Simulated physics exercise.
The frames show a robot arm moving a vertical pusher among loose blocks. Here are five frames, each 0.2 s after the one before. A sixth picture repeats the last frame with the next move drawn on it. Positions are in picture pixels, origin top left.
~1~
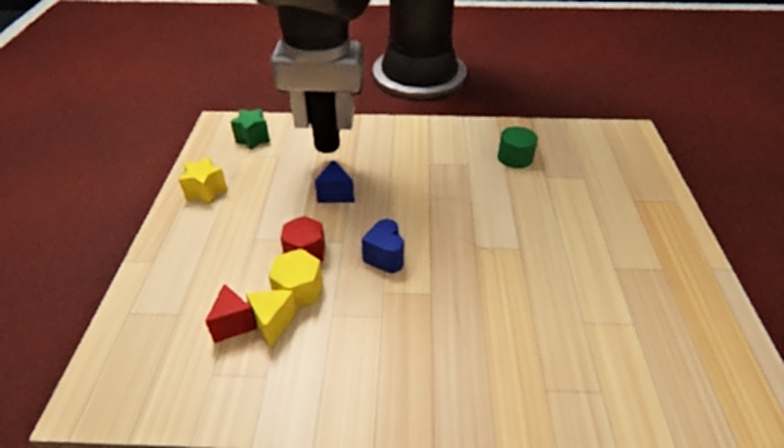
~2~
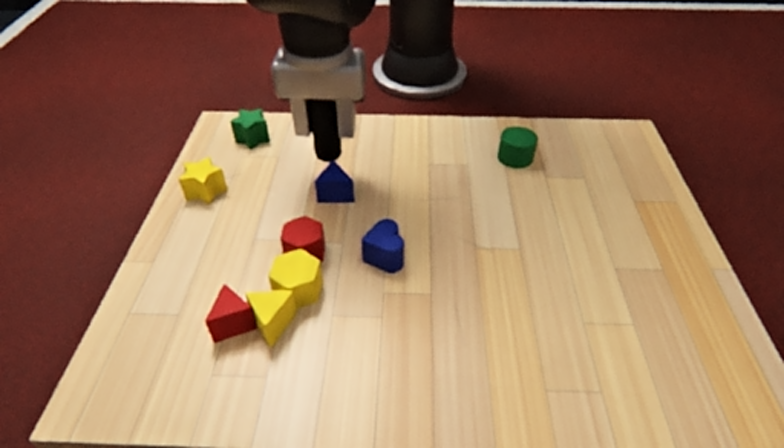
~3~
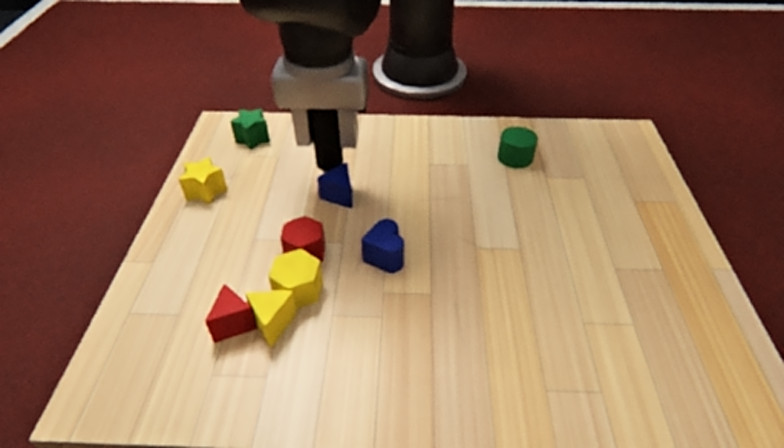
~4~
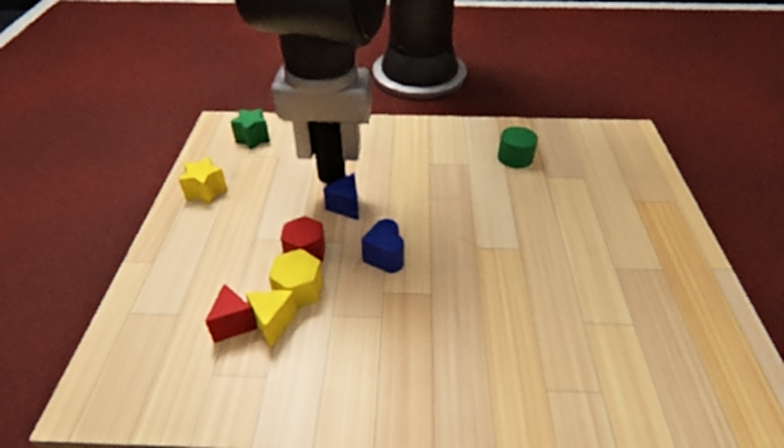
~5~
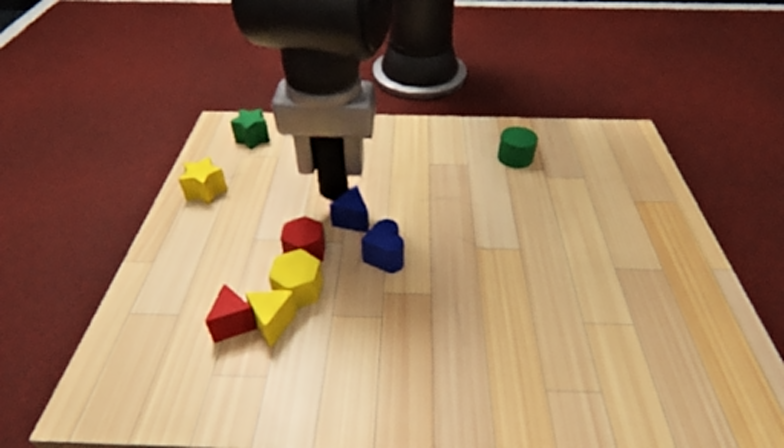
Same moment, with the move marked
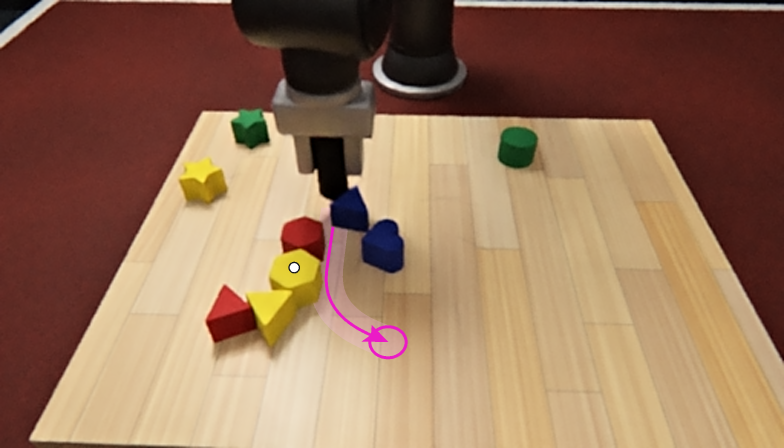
A robot arm with a dark vertical pusher reaches in from the top of a pale wooden board on a dark red surface, seen from a fixed, raised viewpoint. Red and yellow blocks cluster left of centre beside a blue heart-shaped block, with yellow and green stars upper left and a green cylinder upper right. The pusher moves toward the viewer, turning the blue triangular block and nudging it slightly down and right, closer to the blue heart.
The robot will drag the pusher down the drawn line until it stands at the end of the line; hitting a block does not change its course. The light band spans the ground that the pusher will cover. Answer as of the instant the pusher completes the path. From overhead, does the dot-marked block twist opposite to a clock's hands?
I'd say yes.
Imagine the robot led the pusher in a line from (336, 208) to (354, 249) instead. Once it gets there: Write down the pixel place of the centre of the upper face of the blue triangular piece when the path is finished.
I expect it at (381, 219).
Drawn move, from (336, 208) by way of (329, 253) and (333, 305) to (388, 342); the dot is on the yellow hexagonal block.
The first path, step by step. One third of the way, pusher at (327, 237); yellow triangular piece at (268, 305), turned 15° clockwise; yellow hexagonal block at (290, 275); red hexagonal block at (290, 240), turned 35° clockwise; blue triangular piece at (358, 214), turned 45° anticlockwise.
Two thirds of the way, pusher at (331, 290); yellow triangular piece at (267, 308), turned 15° clockwise; yellow hexagonal block at (284, 278), turned 25° anticlockwise; red hexagonal block at (286, 242), turned 50° clockwise; blue triangular piece at (358, 214), turned 45° anticlockwise.
At the end, pusher at (388, 326); yellow triangular piece at (267, 308), turned 15° clockwise; yellow hexagonal block at (284, 278), turned 25° anticlockwise; red hexagonal block at (286, 242), turned 50° clockwise; blue triangular piece at (358, 214), turned 45° anticlockwise; blue heart still.
